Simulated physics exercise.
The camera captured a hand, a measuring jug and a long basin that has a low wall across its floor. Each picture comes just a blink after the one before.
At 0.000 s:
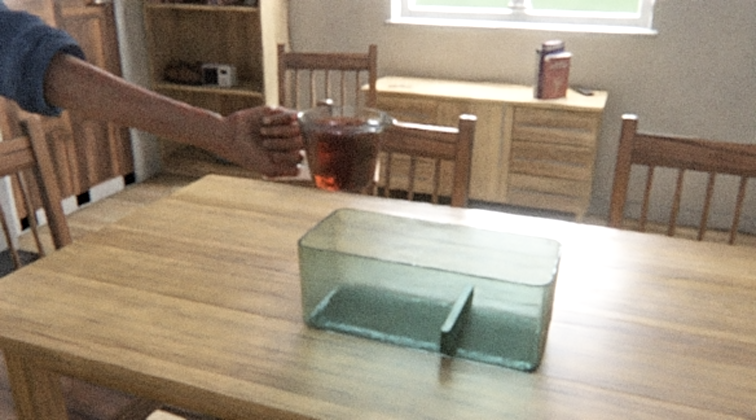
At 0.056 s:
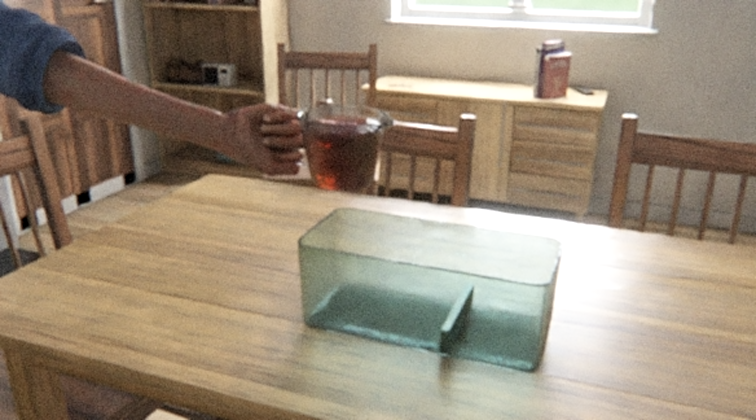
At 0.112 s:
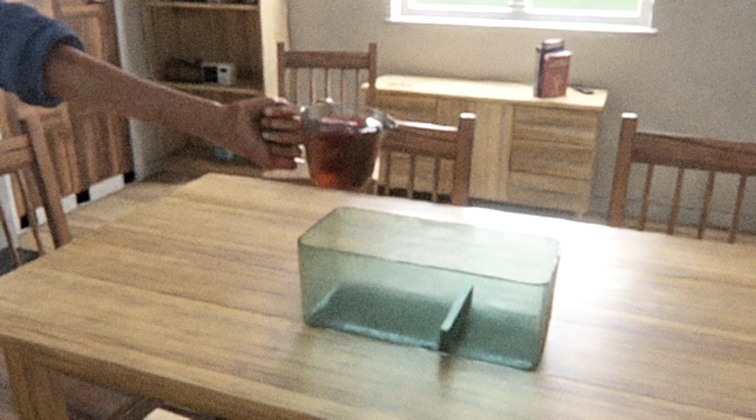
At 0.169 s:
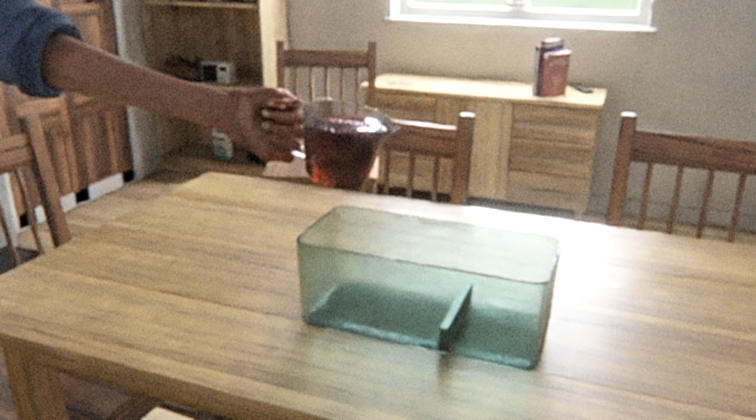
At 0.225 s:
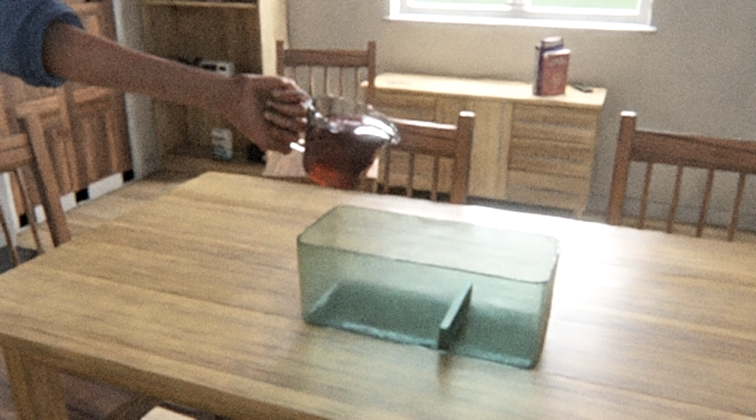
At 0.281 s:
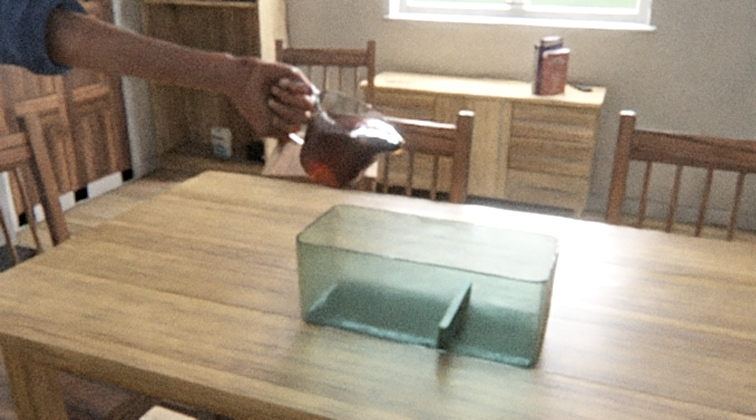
A hand held a glass jug of reddish-brown tea above a long, clear green basin with a low wall across its floor, then gradually tilted it to the right until the tea reached its lip.
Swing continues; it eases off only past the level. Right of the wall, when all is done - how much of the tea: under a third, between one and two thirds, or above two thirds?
The share right of the wall fails to reach one third.
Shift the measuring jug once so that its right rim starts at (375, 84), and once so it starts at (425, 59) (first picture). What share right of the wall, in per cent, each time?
In turn 10 and 65 in a hundred.
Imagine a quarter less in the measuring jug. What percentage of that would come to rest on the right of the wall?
10 per cent or so.
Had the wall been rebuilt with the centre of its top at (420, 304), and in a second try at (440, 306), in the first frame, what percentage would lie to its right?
First try: Roughly 65 per cent; second try: 25 per cent.
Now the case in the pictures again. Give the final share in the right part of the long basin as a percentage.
Roughly 10 %.
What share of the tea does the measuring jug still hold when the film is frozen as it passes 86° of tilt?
Roughly 40 %.
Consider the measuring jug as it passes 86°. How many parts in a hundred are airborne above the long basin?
Near 25 %.
A moment on, the measuring jug is tipped on its side and 42 per cent is still to pour, 33 is left of the wall and 0 right of it.
Next, the measuring jug is tipped right over and 6 per cent is still to pour, 84 is left of the wall and 3 right of it.
Then the measuring jug is tipped right over and 0 per cent is still to pour, 90 is left of the wall and 8 right of it.
Later the measuring jug is tipped right over and 0 per cent is still to pour, 90 is left of the wall and 8 right of it.
Finally, 90 per cent lies left of the wall, 8 right of it and 2 outside.
